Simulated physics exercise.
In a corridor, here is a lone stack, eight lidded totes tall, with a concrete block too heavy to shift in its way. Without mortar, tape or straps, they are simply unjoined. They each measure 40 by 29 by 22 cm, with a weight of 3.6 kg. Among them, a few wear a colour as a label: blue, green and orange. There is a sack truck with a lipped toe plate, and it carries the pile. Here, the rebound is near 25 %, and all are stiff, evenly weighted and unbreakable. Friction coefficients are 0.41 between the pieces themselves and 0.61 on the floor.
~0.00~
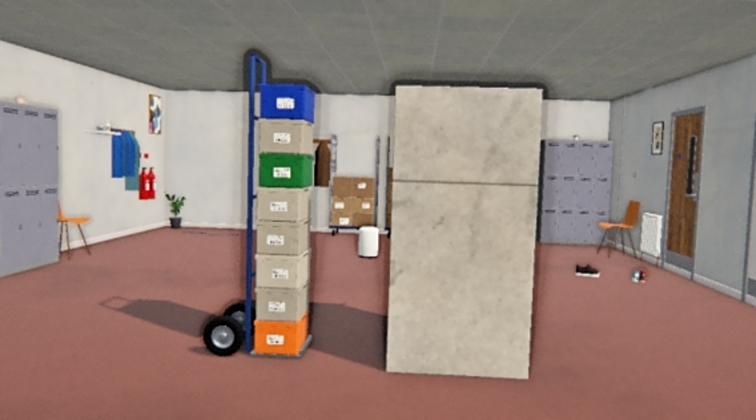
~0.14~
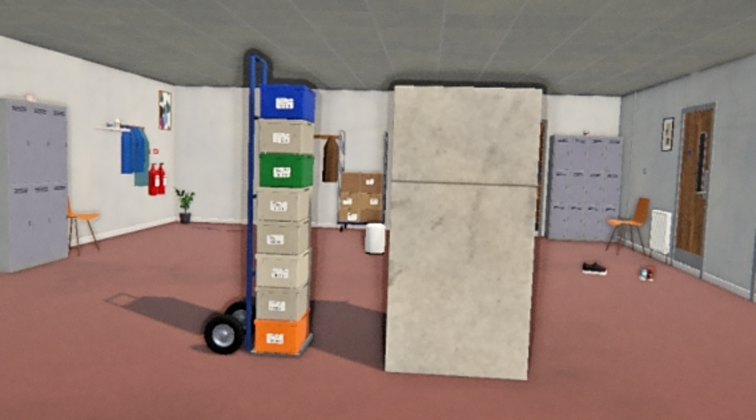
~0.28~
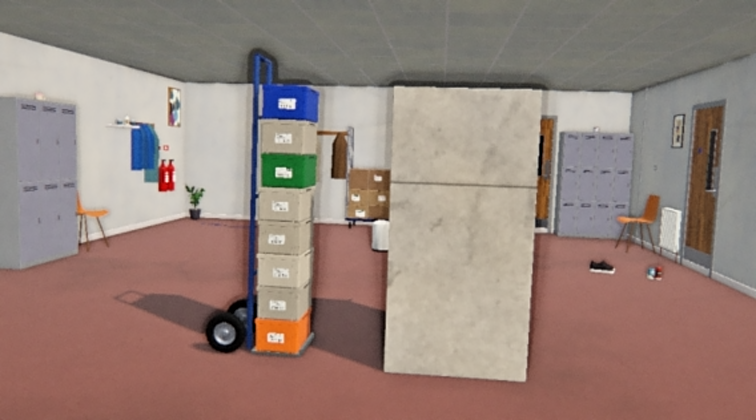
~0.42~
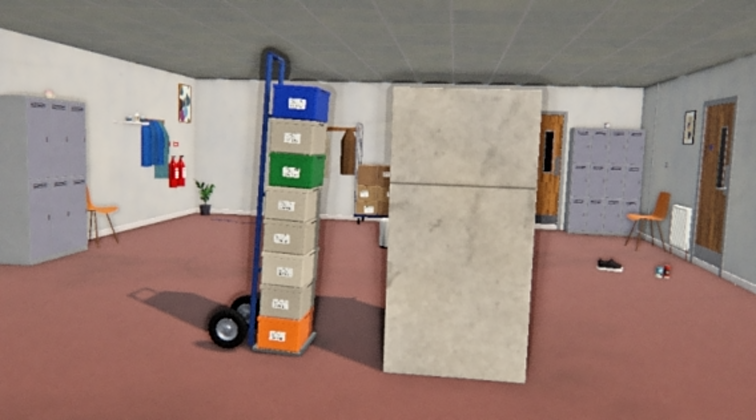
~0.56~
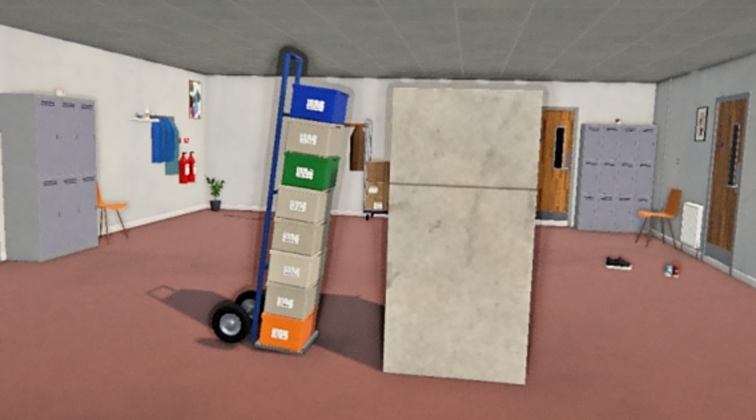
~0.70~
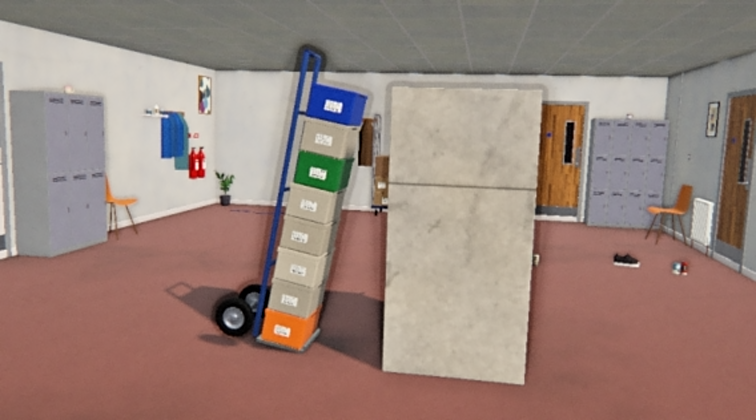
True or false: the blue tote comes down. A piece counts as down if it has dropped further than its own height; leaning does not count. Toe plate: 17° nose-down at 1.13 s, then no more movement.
False.
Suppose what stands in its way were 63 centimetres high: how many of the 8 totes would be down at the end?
You'd end up with 6 of them.
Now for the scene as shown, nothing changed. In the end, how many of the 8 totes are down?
0.
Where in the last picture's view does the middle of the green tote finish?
Near (361, 178).
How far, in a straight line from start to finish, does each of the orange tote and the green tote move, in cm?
Orange 10, green 50.
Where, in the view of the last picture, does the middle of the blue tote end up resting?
Close to (372, 111).
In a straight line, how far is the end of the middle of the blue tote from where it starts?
Some 55 centimetres.
After 0.76 s, none of the 8 totes down, 8 disturbed; blue tote 13° from how it stood; green tote 13° from how it stood.
After 0.82 s, none of the 8 totes down, 8 disturbed; blue tote 15° from how it stood; green tote 15° from how it stood.
After 0.92 s, none of the 8 totes down, 8 disturbed; blue tote 18° from how it stood; green tote 18° from how it stood.
After 1.02 s, none of the 8 totes down, 8 disturbed; blue tote 21° from how it stood; green tote 21° from how it stood.
In the end (2.2 s), none of the 8 totes down, 8 disturbed; blue tote 23° from how it stood; green tote 23° from how it stood; orange tote 23° from how it stood. From the last view, middles, blue tote near (372, 111), green tote near (361, 178).
